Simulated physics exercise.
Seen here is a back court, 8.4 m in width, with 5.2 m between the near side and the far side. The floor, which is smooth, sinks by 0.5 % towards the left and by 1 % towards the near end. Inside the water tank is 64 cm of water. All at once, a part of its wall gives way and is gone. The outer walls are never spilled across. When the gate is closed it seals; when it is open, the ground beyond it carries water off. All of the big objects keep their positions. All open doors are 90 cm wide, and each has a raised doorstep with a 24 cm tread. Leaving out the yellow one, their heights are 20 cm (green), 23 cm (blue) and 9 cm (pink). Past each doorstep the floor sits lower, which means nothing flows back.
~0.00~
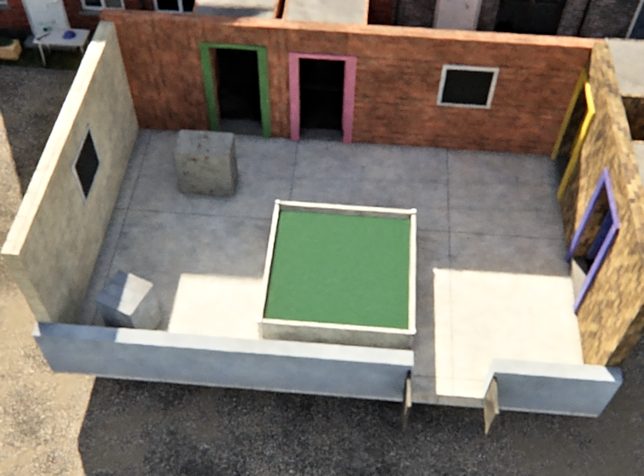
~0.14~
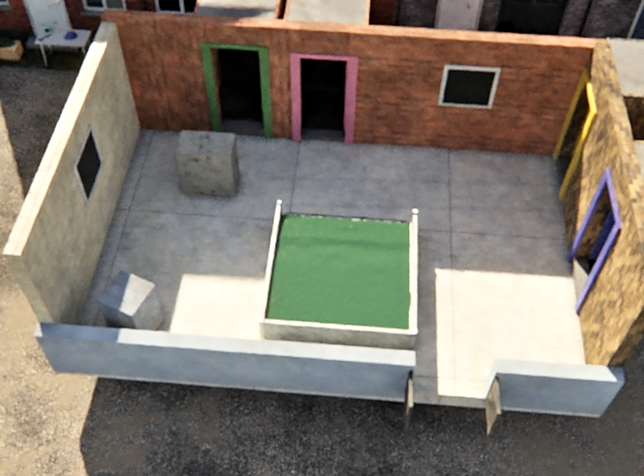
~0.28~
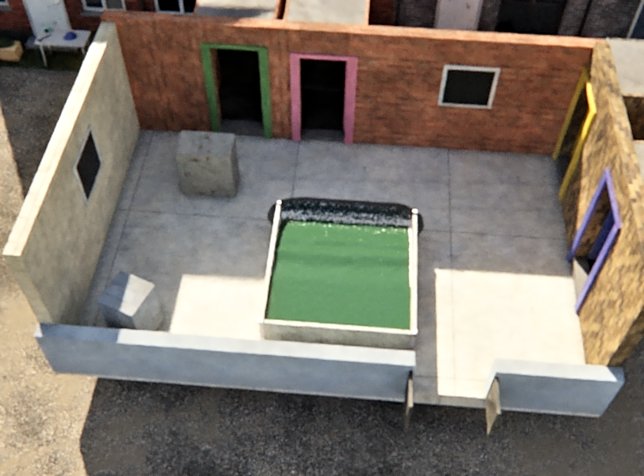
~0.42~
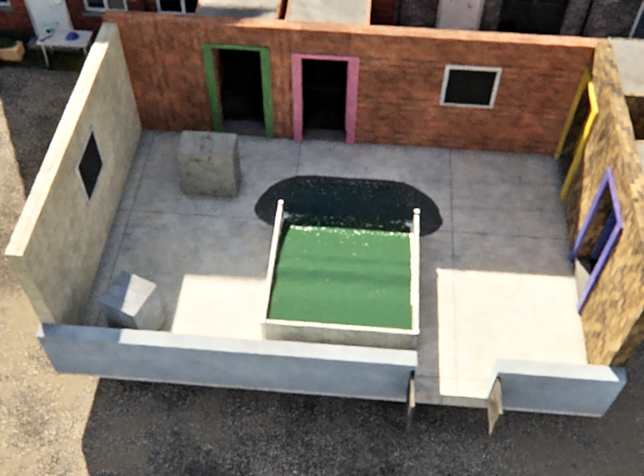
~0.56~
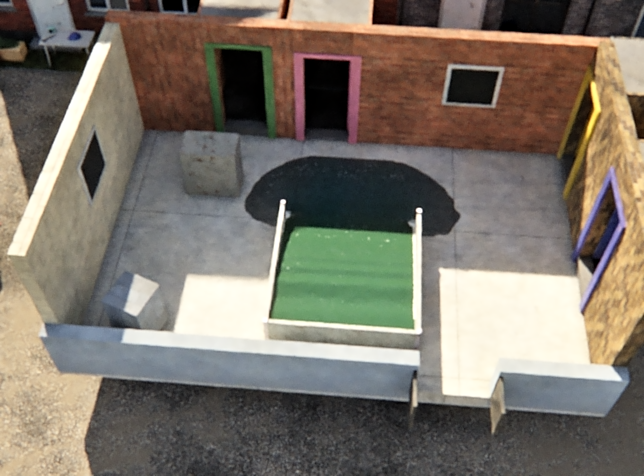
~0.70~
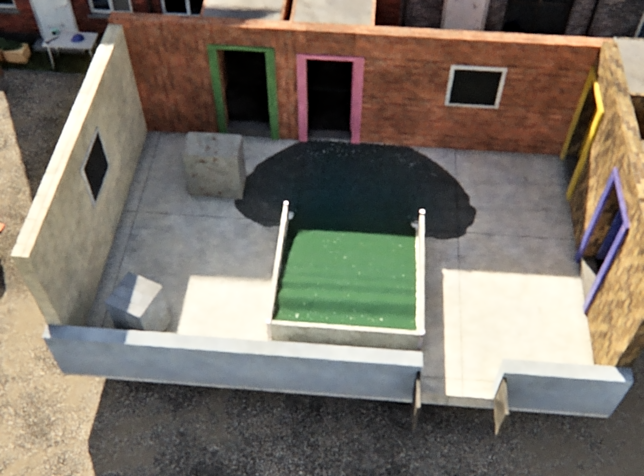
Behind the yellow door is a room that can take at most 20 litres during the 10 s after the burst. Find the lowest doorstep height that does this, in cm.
The lowest height is about 23 cm.
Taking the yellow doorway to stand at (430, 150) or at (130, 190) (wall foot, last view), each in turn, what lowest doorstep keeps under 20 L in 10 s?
In turn: About 22 cm, about 12.5 cm.
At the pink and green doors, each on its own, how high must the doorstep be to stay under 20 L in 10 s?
You'd want about 33 centimetres at pink and about 16 centimetres at green.
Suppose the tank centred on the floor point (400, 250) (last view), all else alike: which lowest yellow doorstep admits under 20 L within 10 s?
It should be around 31 cm high.
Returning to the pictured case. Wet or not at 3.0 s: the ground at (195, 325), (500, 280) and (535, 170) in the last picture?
In order: Untouched, untouched, soaked.
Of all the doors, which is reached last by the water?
The blue one comes last.
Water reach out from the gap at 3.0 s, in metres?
Distance from gap: Approx. 4.8 m.
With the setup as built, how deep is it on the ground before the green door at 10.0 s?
About 5.0 centimetres.
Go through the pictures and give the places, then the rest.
The water tank at (341, 266) is whole and still, 64 cm deep; the yellow door at (570, 141) is dry, in the first picture.
The front is at a hidden place, 0.3 m from the gap on the far side; 0.6 m2 of floor is wet, 64 cm left at the back, in the second picture.
The front is at (293, 201), 0.7 m from the gap on the far side; 1.7 m2 of floor is wet, 64 cm left at the back, in the third picture.
The gap is on the far side, the front 1.3 m out at (314, 179); the back of the water tank holds 64 cm, in the fourth picture.
Water pours out on the far side and has run 1.8 m, to (309, 160); about 8 cm deep outside, 64 cm at the back, in the fifth picture.
The gap is on the far side, the front 2.3 m out at (314, 141); the back of the water tank holds 61 cm; the yellow door at (579, 140), 4.4 m from the gap, is still 2.2 m from the nearest water, in the sixth picture.
After 1.4 s water covers 25 % of the floor, deepest (39 cm) near (358, 148); it has not reached the yellow door.
After 3.0 s water covers 40 % of the floor, deepest (30 cm) near (558, 160); 28 cm at the yellow door, 21 litres in over its 16 cm doorstep.
After 10.0 s water covers 95 % of the floor, deepest (17 cm) near (319, 371); 4 cm at the yellow door, 86 litres in over its 16 cm doorstep.
At the yellow door as built, the water arrived by 2.2 s and peaked near 29 cm at 3.2 s.
Run again over the same 10 s with other heights there, 42 litres in over 20 cm, 5 litres over 27 cm. The limit of 20 litres is kept from about 23 cm up.
